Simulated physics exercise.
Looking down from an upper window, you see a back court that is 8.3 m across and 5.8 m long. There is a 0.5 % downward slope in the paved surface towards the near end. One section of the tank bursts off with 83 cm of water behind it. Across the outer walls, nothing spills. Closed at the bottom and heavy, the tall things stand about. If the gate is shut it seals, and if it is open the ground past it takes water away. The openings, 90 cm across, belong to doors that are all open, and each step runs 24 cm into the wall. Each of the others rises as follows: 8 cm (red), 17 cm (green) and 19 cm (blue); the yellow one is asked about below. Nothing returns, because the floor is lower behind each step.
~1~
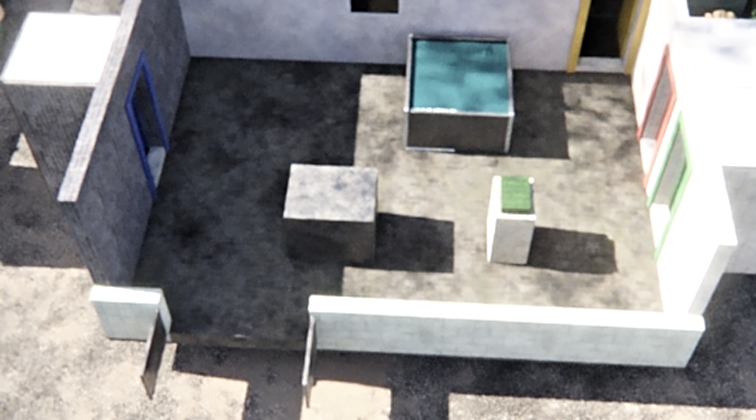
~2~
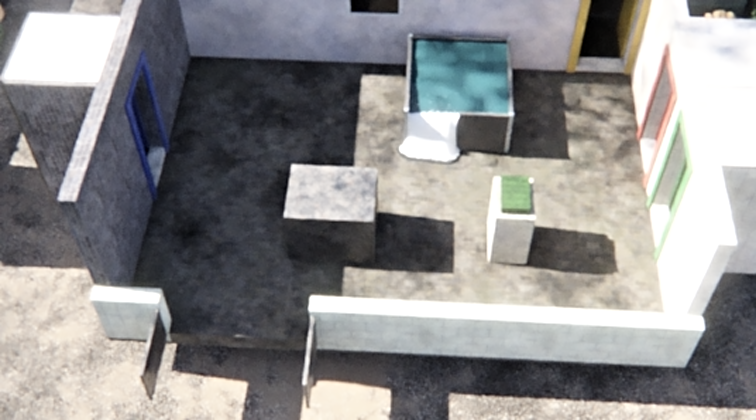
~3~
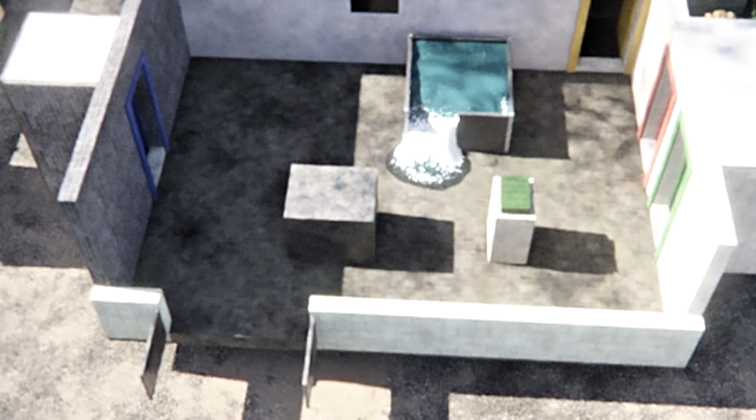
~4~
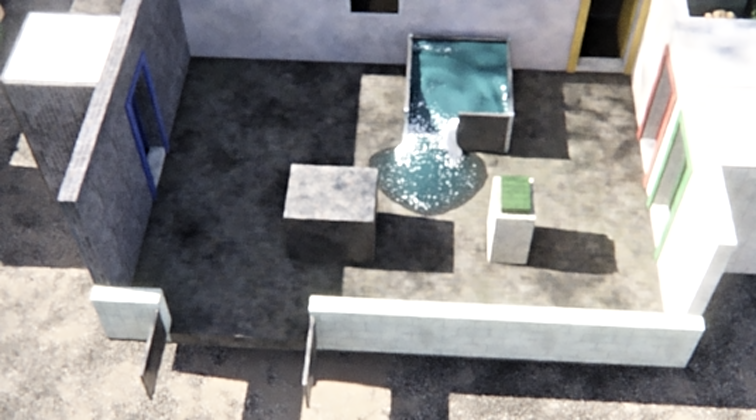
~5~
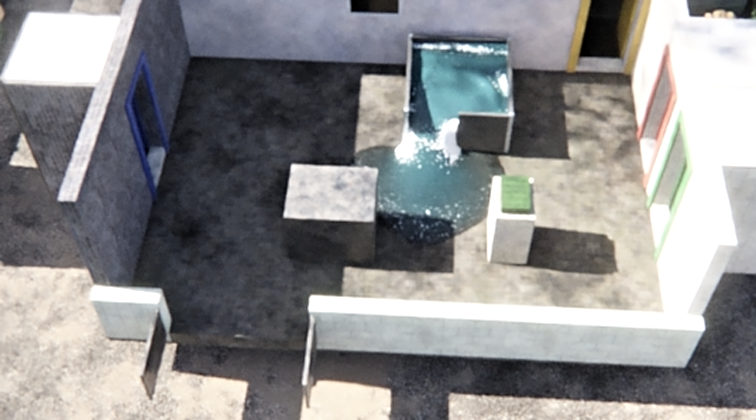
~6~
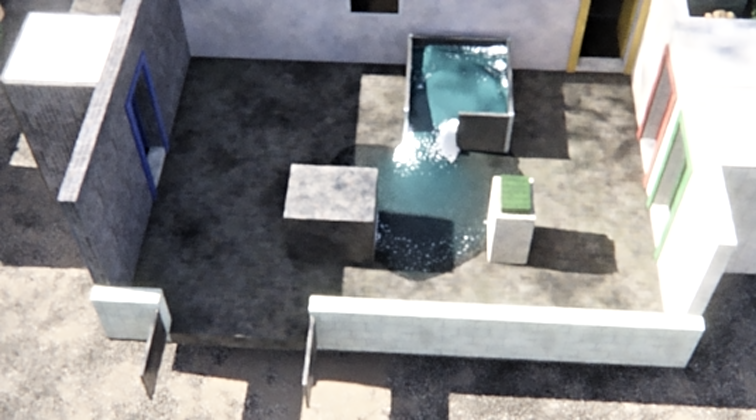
In a walled courtyard, water bursts from a tank's front and spreads between two blocks.
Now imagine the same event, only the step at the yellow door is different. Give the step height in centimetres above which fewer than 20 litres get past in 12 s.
6.5 cm.
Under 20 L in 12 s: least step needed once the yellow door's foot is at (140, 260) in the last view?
Close to 8.0 cm at the least.
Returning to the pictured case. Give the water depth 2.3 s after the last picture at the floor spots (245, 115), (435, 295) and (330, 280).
Roughly 0, then 17, then 2 cm.
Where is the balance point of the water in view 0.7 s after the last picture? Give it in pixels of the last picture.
Roughly (441, 155).
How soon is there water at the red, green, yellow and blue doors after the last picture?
Arrives: Red 2.8 s / green 1.3 s / yellow 5.5 s / blue 1.4 s.
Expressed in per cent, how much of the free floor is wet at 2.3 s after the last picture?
Approximately 55 % of the floor.
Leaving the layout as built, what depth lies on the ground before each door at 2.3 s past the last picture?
Depths in cm: Red 0, green 6, yellow 0, blue 13.
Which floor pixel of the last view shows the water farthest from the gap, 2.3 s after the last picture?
Somewhere near the pixel (129, 297).
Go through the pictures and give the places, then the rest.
In the first picture, still water, 83 cm deep, in the tank at (459, 77); the yellow door at (609, 31) is dry.
In the second picture, water pours out at (432, 136) and has run 0.3 m, to (438, 161); about 7 cm deep outside, 83 cm at the back.
In the third picture, the gap is at (432, 137), the front 0.9 m out at (424, 184); the back of the tank holds 83 cm.
In the fourth picture, water pours out at (432, 137) and has run 1.4 m, to (415, 209); about 8 cm deep outside, 79 cm at the back.
In the fifth picture, the gap is at (432, 137), the front 2.1 m out at (418, 241); the back of the tank holds 71 cm.
In the sixth picture, water pours out at (432, 137) and has run 2.7 m, to (408, 275); about 5 cm deep outside, 72 cm at the back; the yellow door at (609, 31), 3.7 m from the gap, is still 2.9 m from the nearest water.
Then, 0.7 s after the last picture water covers 25 % of the floor, deepest (42 cm) near (425, 152); it has not reached the yellow door.
Then, 2.3 s after the last picture water covers 55 % of the floor, deepest (29 cm) near (394, 330); it has not reached the yellow door.
Then, 11.3 s after the last picture water covers 100 % of the floor, deepest (10 cm) near (613, 168); 7 cm at the yellow door, 0 litres in over its 13 cm step.
At the yellow door as built, the water peaked near 10 cm, 6.3 s after the last picture.
With a step of 5 cm, 39 litres would have come in within the 12 s; with 8 cm, 4 litres. So under 20 litres takes about 6.5 cm.
